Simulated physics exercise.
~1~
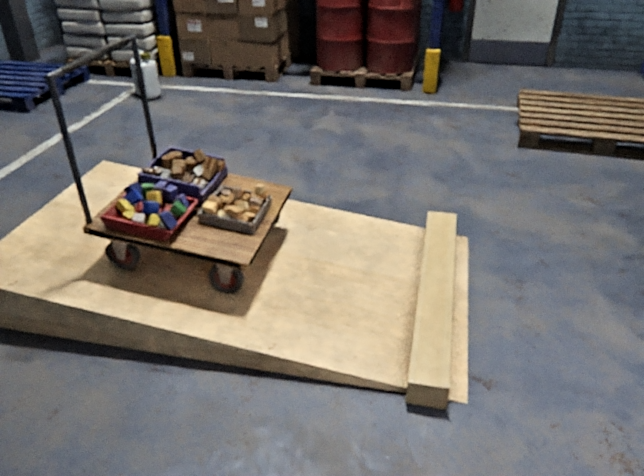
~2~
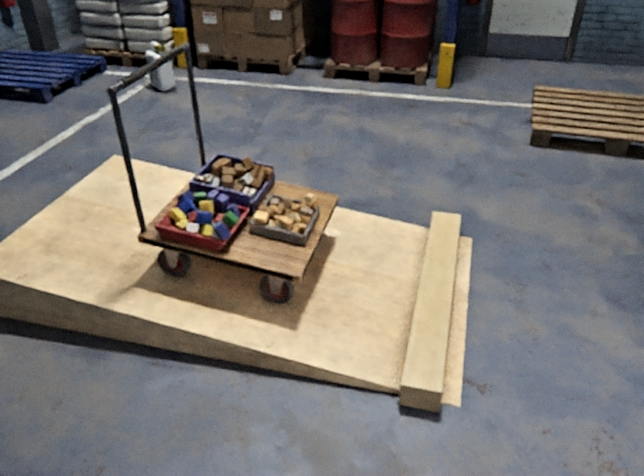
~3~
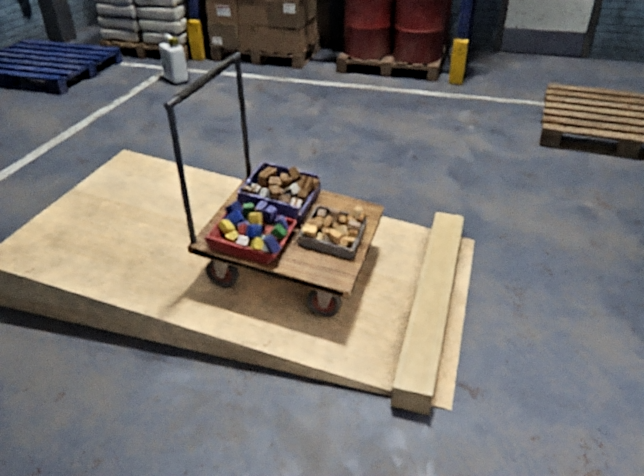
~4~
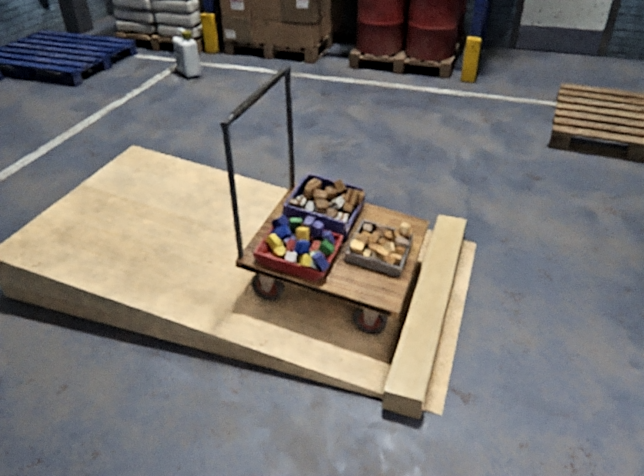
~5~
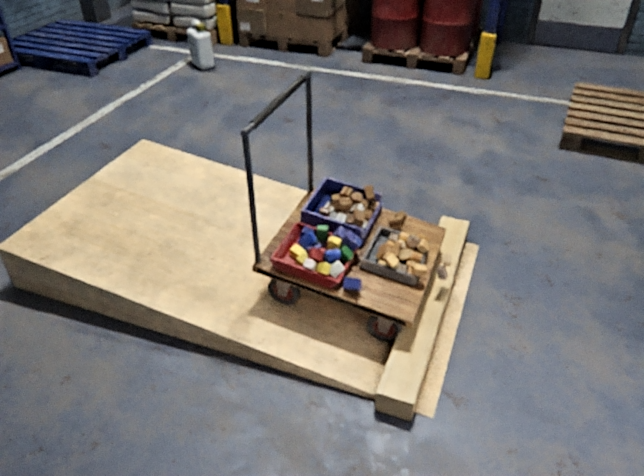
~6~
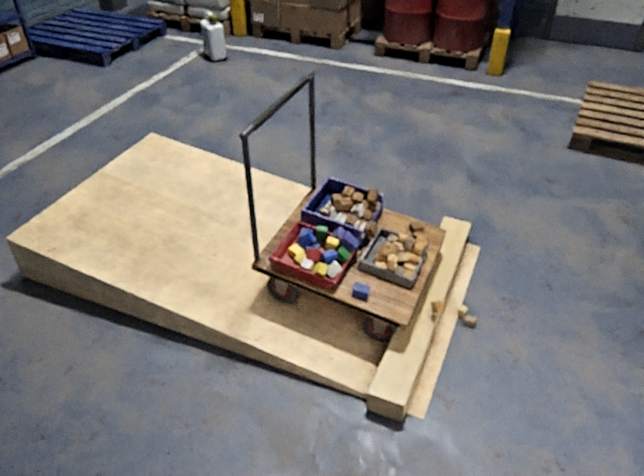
Flatbed trolley with three crates of blocks rolling down a wooden ramp, stopping at the kerb and spilling a few pieces.
